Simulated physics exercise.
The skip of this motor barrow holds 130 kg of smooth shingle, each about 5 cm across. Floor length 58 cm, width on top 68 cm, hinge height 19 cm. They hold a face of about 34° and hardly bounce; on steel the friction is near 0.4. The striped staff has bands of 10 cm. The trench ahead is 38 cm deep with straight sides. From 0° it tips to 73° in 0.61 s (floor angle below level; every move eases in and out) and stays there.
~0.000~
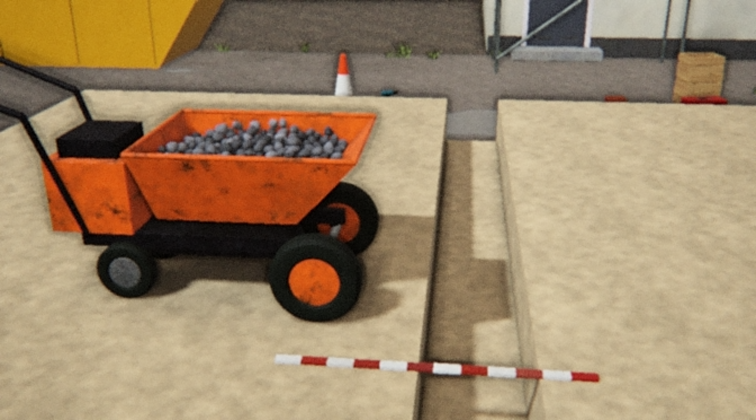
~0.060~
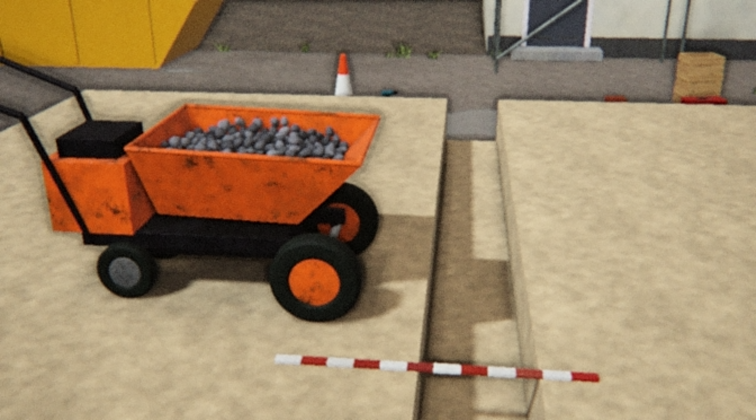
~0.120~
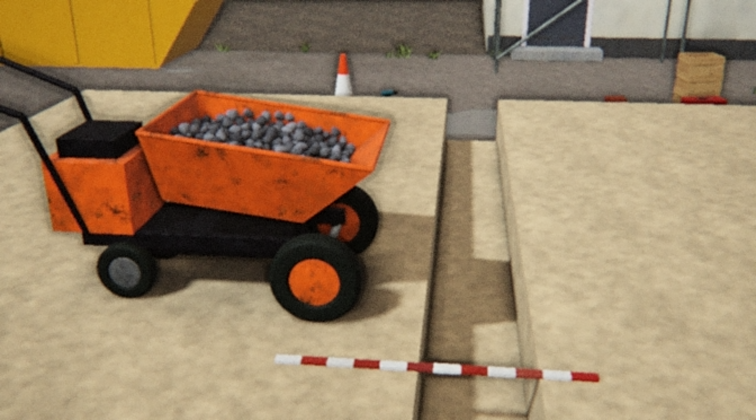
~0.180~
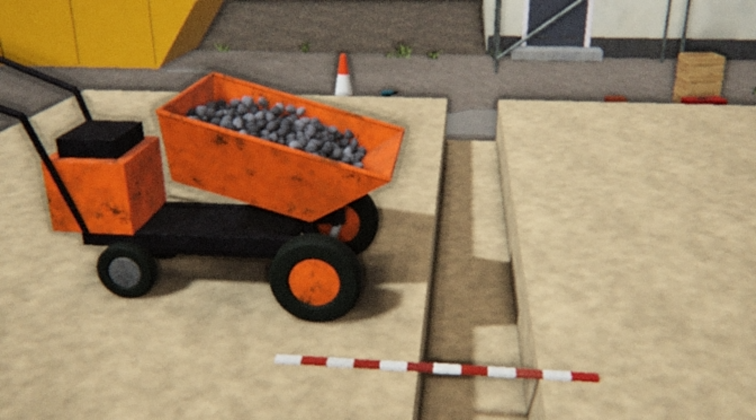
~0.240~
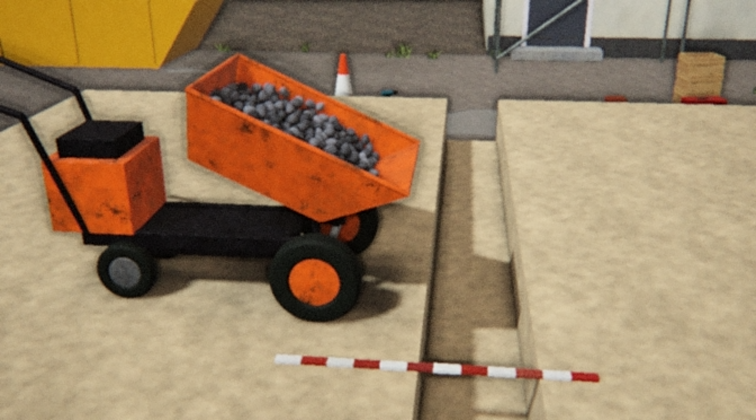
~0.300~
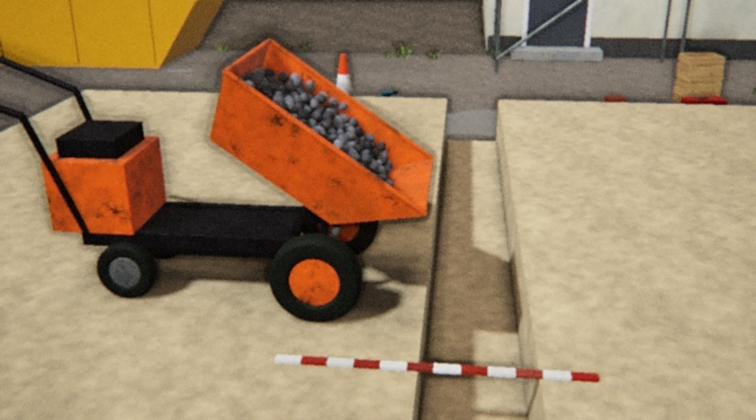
An orange motor barrow steadily tilts its skip of grey stones toward the right.
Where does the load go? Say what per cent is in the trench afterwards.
About 70 per cent.
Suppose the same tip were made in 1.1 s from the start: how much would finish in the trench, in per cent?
It would be near 85 per cent.
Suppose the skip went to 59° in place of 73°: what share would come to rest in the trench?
Then about 65 per cent.
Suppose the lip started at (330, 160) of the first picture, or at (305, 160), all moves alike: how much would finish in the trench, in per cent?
First some 90, then 100 per cent.
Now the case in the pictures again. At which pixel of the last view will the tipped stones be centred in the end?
Near (503, 352).
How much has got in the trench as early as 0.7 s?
Some 30 per cent.
After 0.5 s the floor is at 62°; 100 % in the skip; the foremost stones are at (428, 230).
After 0.7 s the floor is at 73°; 69 % in the skip, 30 % in the trench; the foremost stones are at (530, 302).
After 1.1 s the floor is at 73°; 4 % in the skip, 66 % in the trench, 31 % past the trench; the foremost stones are at (731, 299).
After 3.0 s the floor is at 73°; 0 % in the skip, 70 % in the trench, 30 % past the trench; the foremost stones are past the picture's edge.
